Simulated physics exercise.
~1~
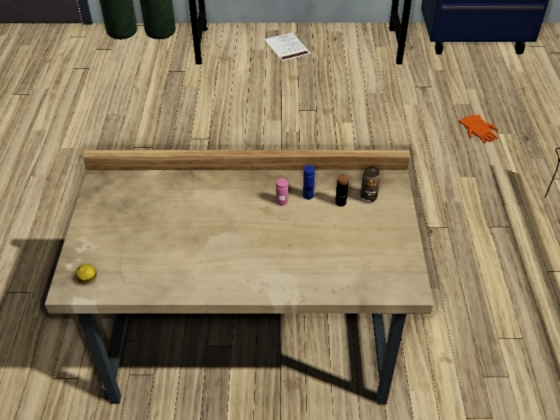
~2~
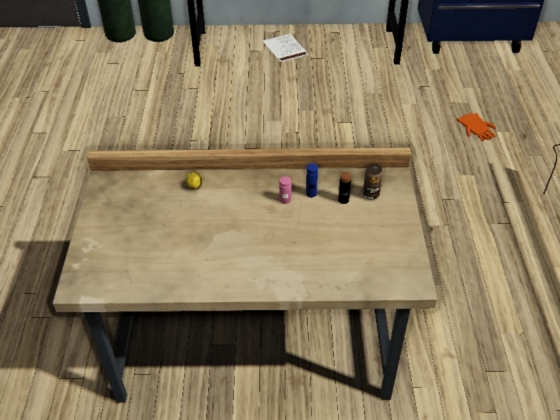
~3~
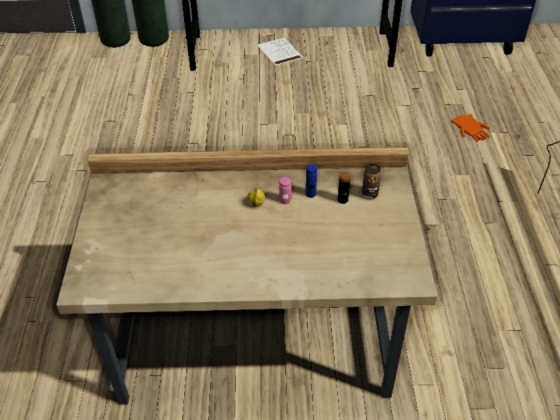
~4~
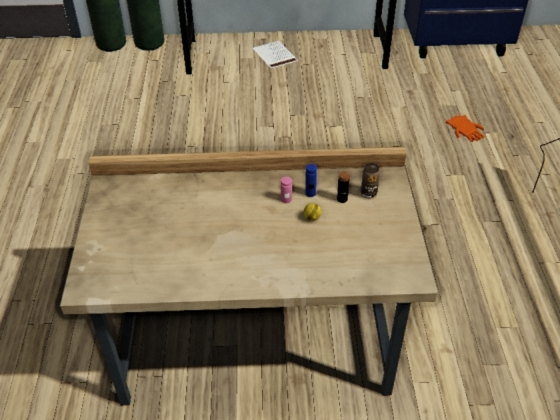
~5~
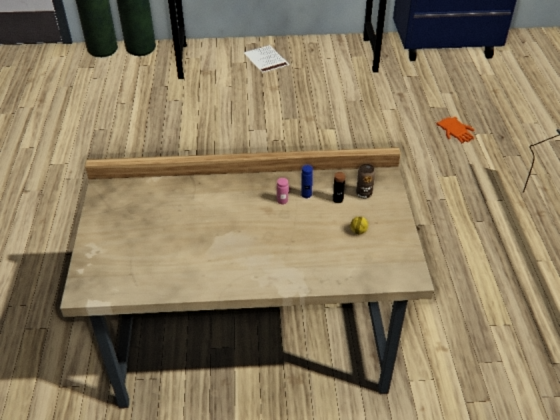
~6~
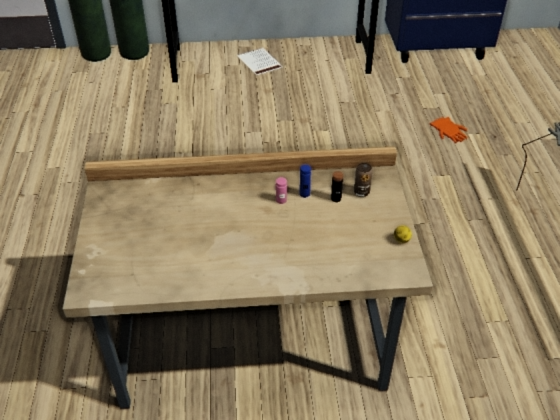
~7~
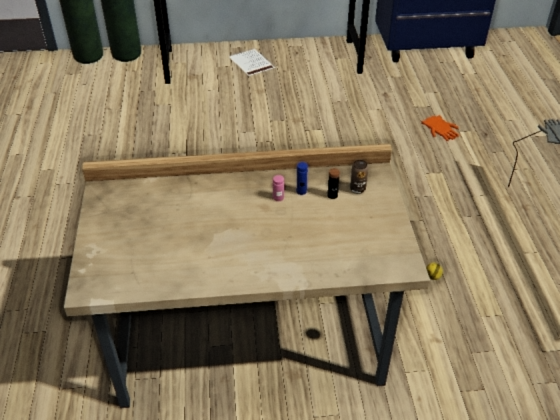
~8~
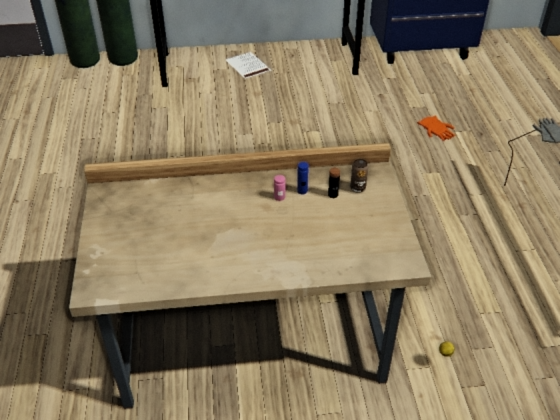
In a room with a pale plank floor, a wooden table with dark metal legs is seen from above and in front, with a low wooden batten along its far edge. A pink shaker, a blue shaker, a black shaker and a brown can stand near the batten, right of centre, and a yellow ball is at the near left. The ball travels up and right to the batten, then comes away at a shallower angle. It rolls right, passing in front of the four standing items without moving them. It drops off the right edge and ends on the floor, while all four stay in place.
